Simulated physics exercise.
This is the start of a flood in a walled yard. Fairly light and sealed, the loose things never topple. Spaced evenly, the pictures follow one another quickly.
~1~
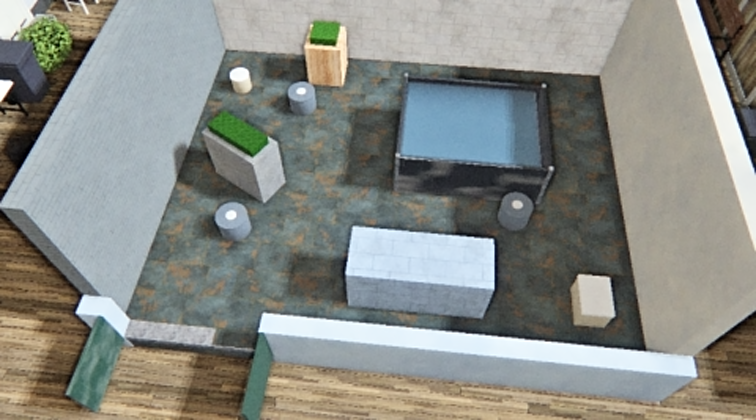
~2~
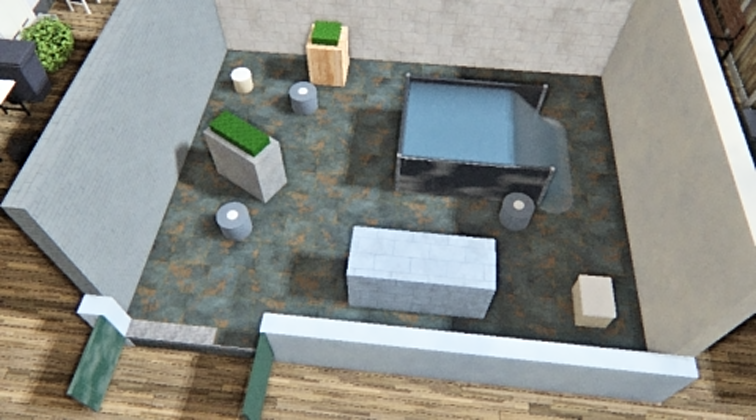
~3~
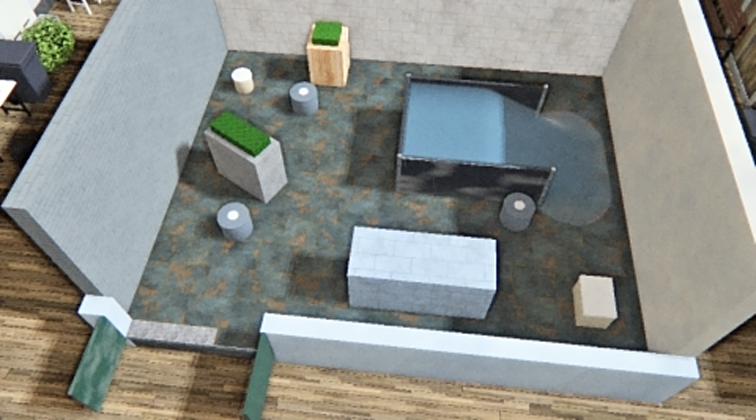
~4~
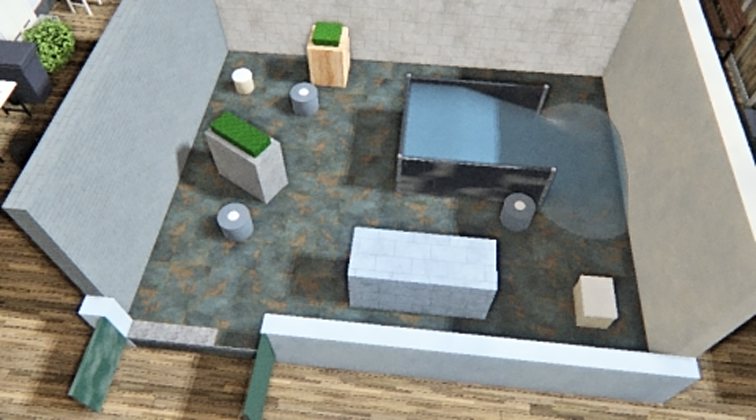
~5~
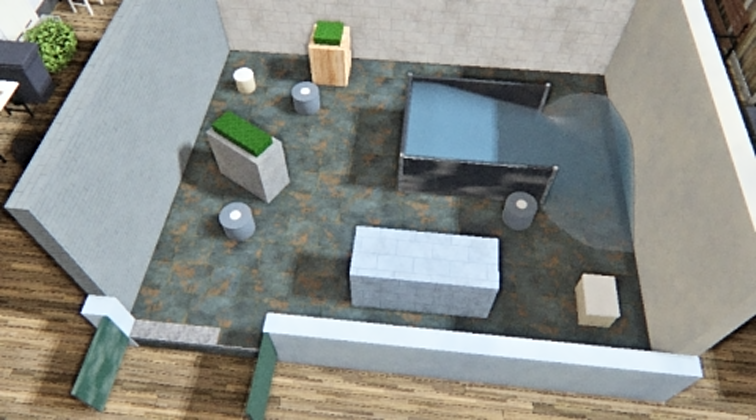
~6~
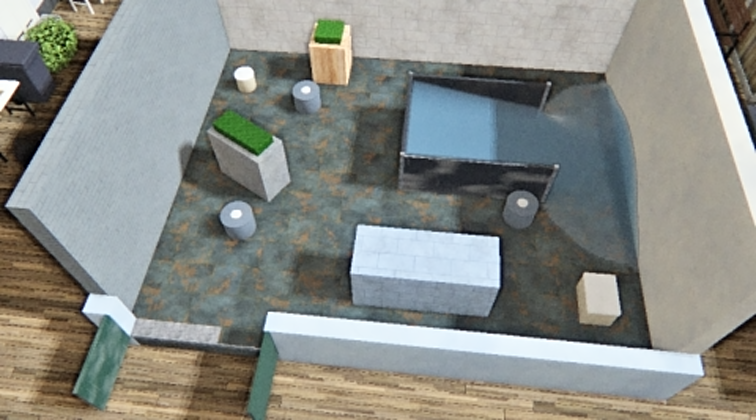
Water pours from the right side of a dark-framed tank and spreads to the right wall.
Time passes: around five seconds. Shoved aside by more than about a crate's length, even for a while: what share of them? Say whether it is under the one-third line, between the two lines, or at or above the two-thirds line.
Share: A third up to two thirds.
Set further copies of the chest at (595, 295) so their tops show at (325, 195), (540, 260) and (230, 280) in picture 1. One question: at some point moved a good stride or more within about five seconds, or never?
In order: Hardly budges, shoved clear, then shoved clear.
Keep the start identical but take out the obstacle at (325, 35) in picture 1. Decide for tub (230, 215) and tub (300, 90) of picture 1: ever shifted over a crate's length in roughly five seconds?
The first remained nearby, and the second traveled far.
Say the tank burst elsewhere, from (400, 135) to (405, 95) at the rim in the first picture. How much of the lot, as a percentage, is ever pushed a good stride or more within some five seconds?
Estimate: Close to 60 per cent.
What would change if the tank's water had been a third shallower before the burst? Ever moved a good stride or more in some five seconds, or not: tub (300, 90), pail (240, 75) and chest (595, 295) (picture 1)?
Going through them in turn, I'd say got there, then never got there, then got there.
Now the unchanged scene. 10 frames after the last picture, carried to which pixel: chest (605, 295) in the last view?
Near (518, 317).
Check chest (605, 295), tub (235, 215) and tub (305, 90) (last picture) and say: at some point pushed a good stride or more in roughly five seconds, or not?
One after the other: Yes, short of that, moved that far.
A moment on, 0 of 5 are well off their spots; 0 afloat.
Next, 1 of 5 are well off their spots; 0 afloat.
Later, 2 of 5 are well off their spots; 1 afloat.
In the end, 2 of 5 are well off their spots, and 2 have been at some point; 4 afloat.
